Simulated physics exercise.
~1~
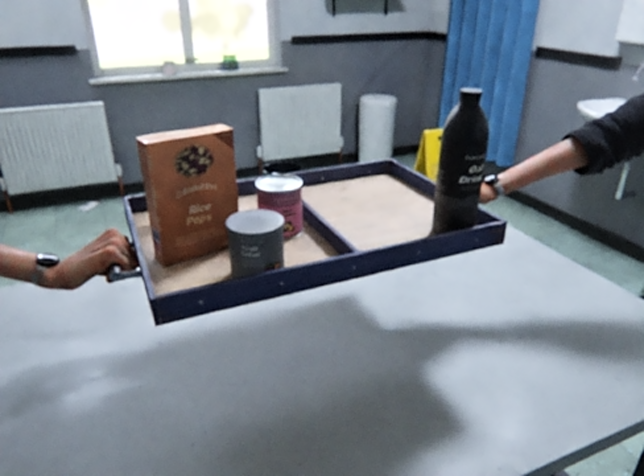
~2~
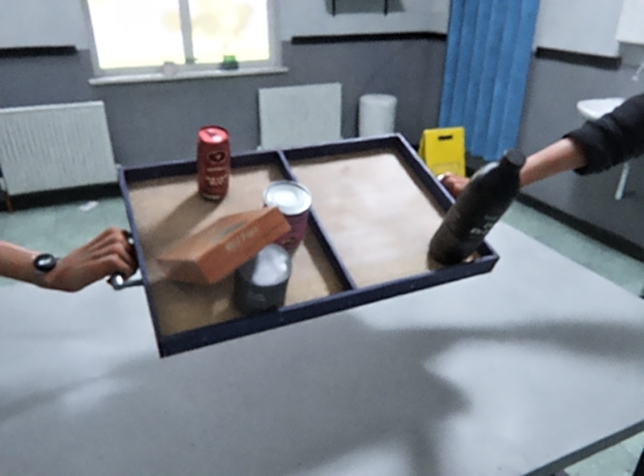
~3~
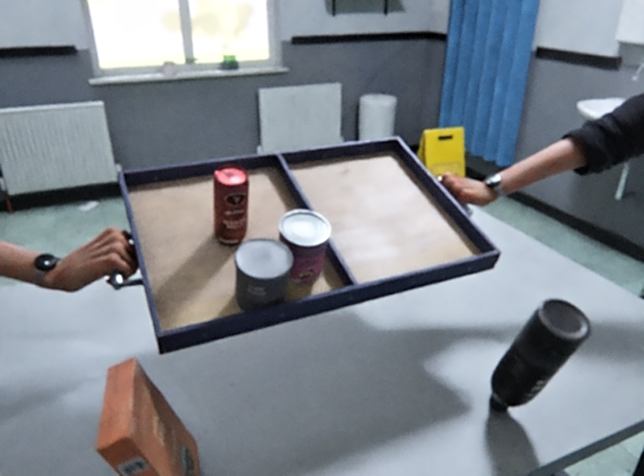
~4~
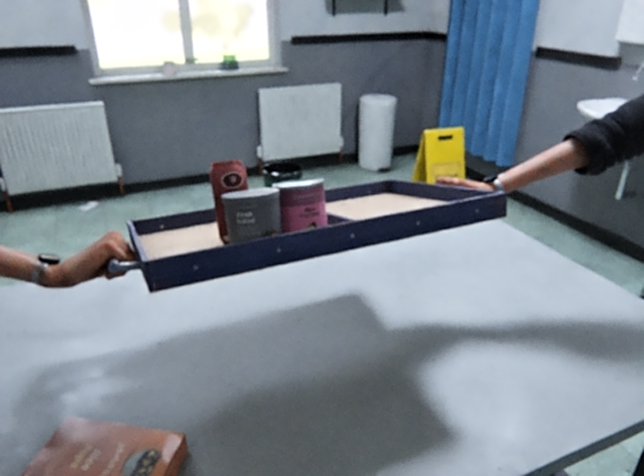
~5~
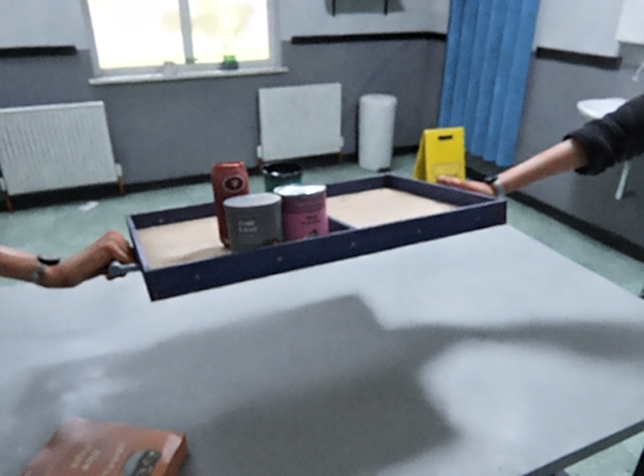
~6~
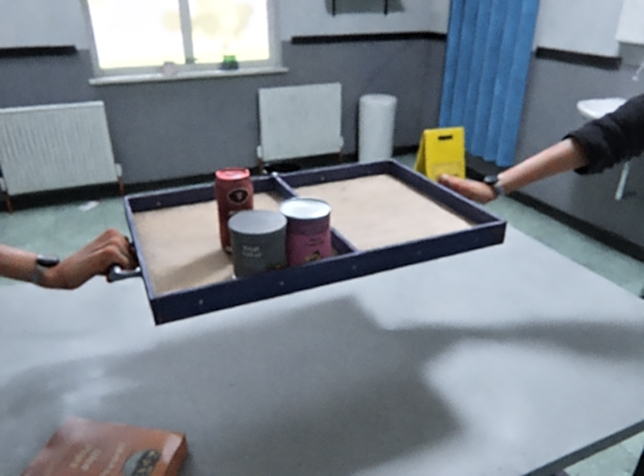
Two hands, one at each side, hold a dark blue-rimmed tray above a pale table in a grey-walled room, seen from slightly above. An orange packet, a grey tin and a pink tin stand in the left part, and a black bottle stands at the right. The near edge dips, revealing a red can behind as the packet topples and the bottle leans. Both drop off the near side towards the table. The tray then tips back the other way and returns to level, with the red can and two tins still upright and the packet lying below.
